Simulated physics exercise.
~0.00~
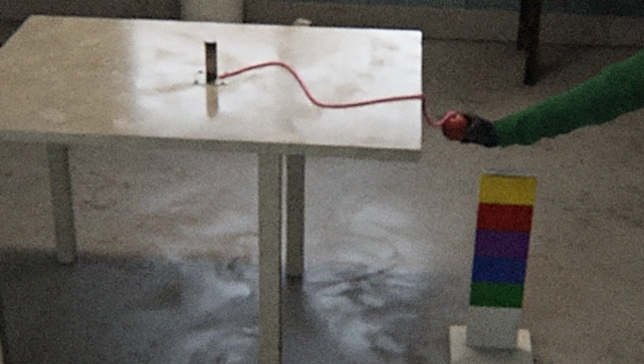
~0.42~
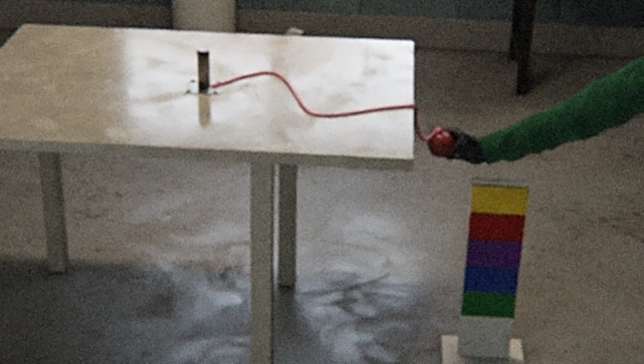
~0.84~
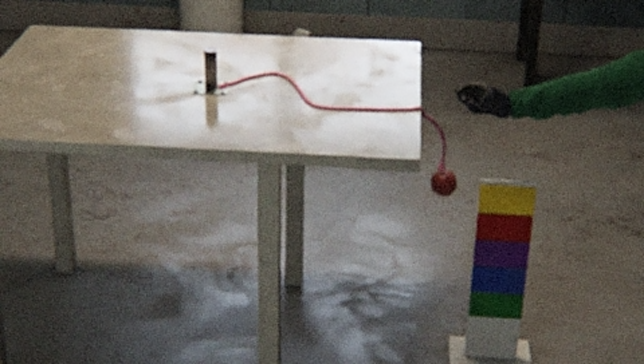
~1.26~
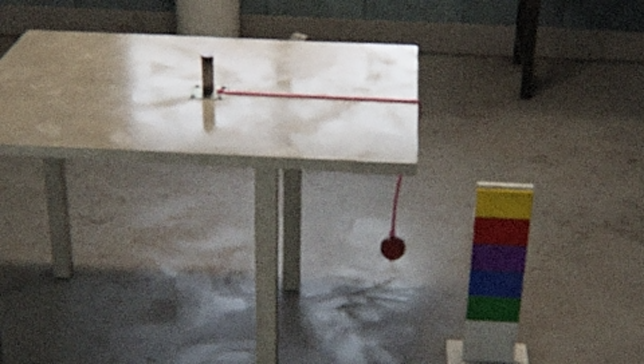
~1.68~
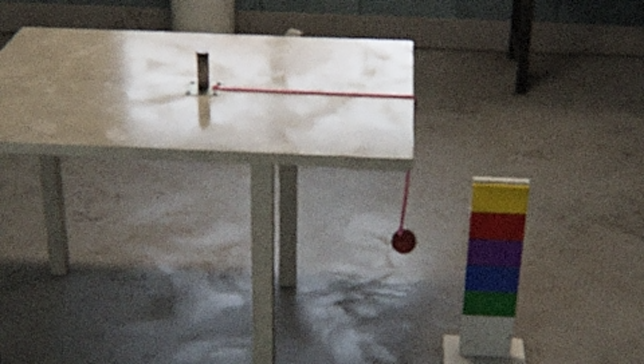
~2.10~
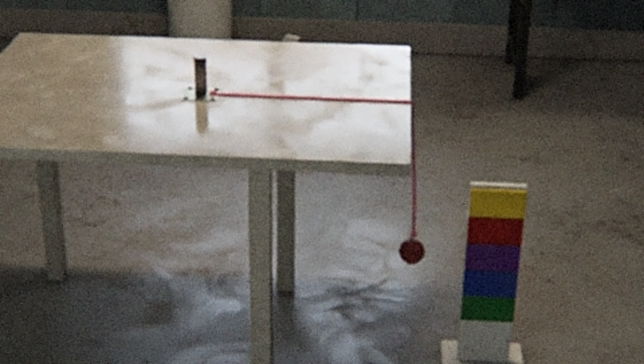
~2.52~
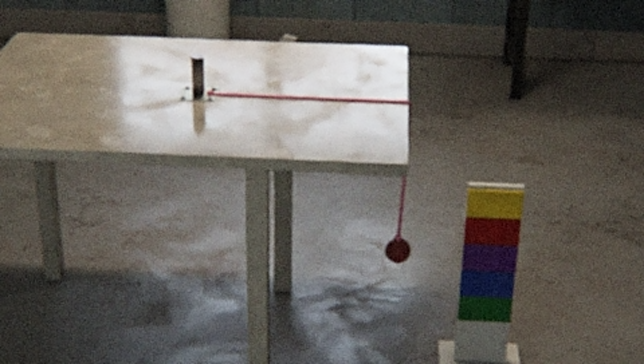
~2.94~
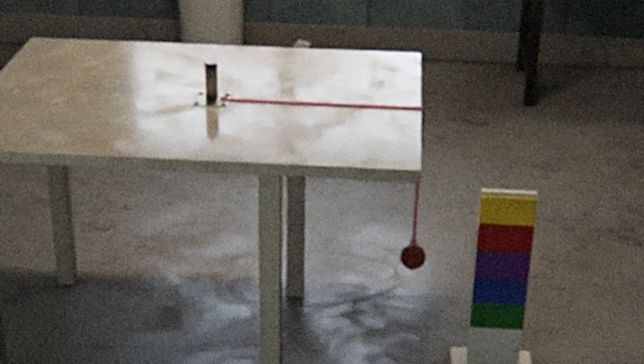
A red apple on a red lead was held past the edge of a workbench by a green-sleeved arm, then let go, and it dropped, swung a little below the edge and ended up hanging level with the purple band on the nearby coloured board.
